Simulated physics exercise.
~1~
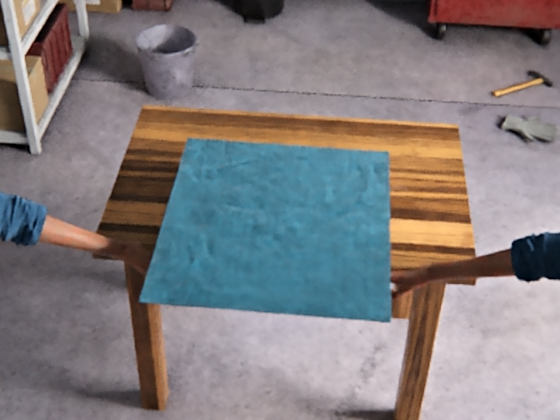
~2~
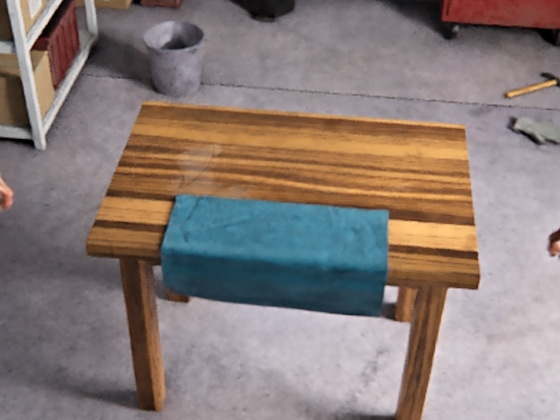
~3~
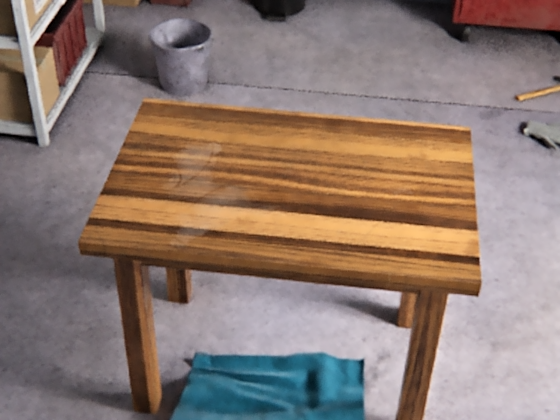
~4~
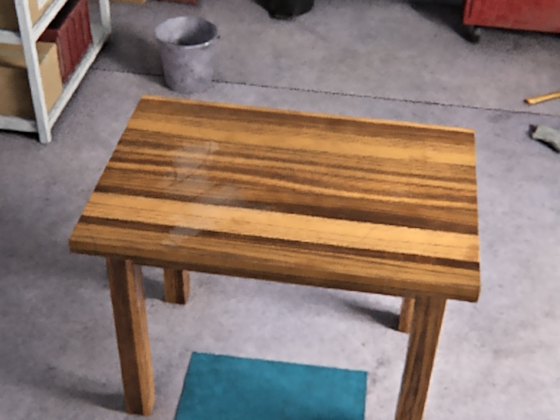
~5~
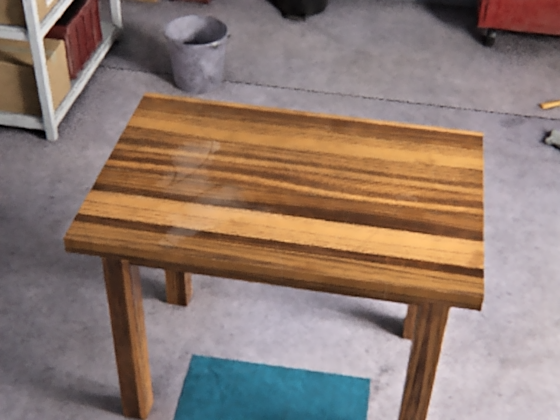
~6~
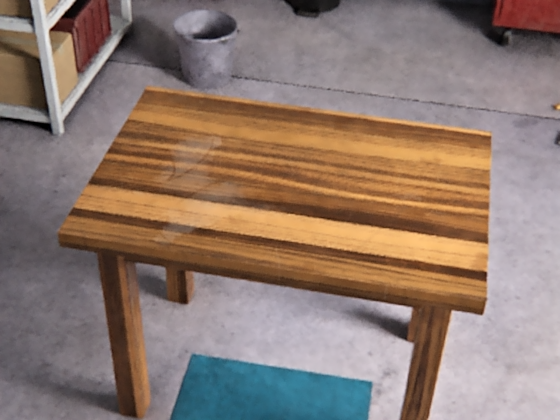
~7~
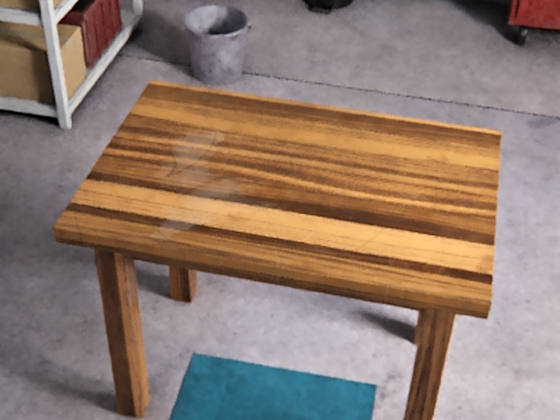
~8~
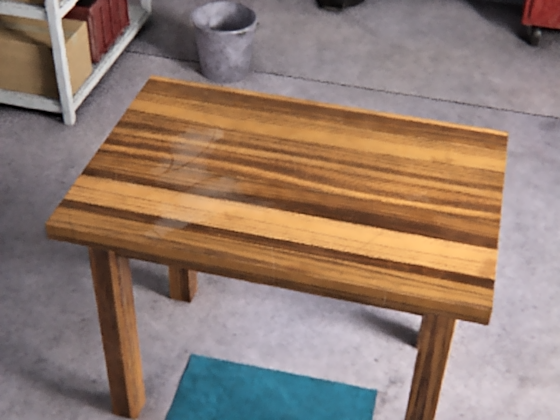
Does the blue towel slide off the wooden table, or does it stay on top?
The blue towel slides off the front edge of the table and ends up lying on the floor.
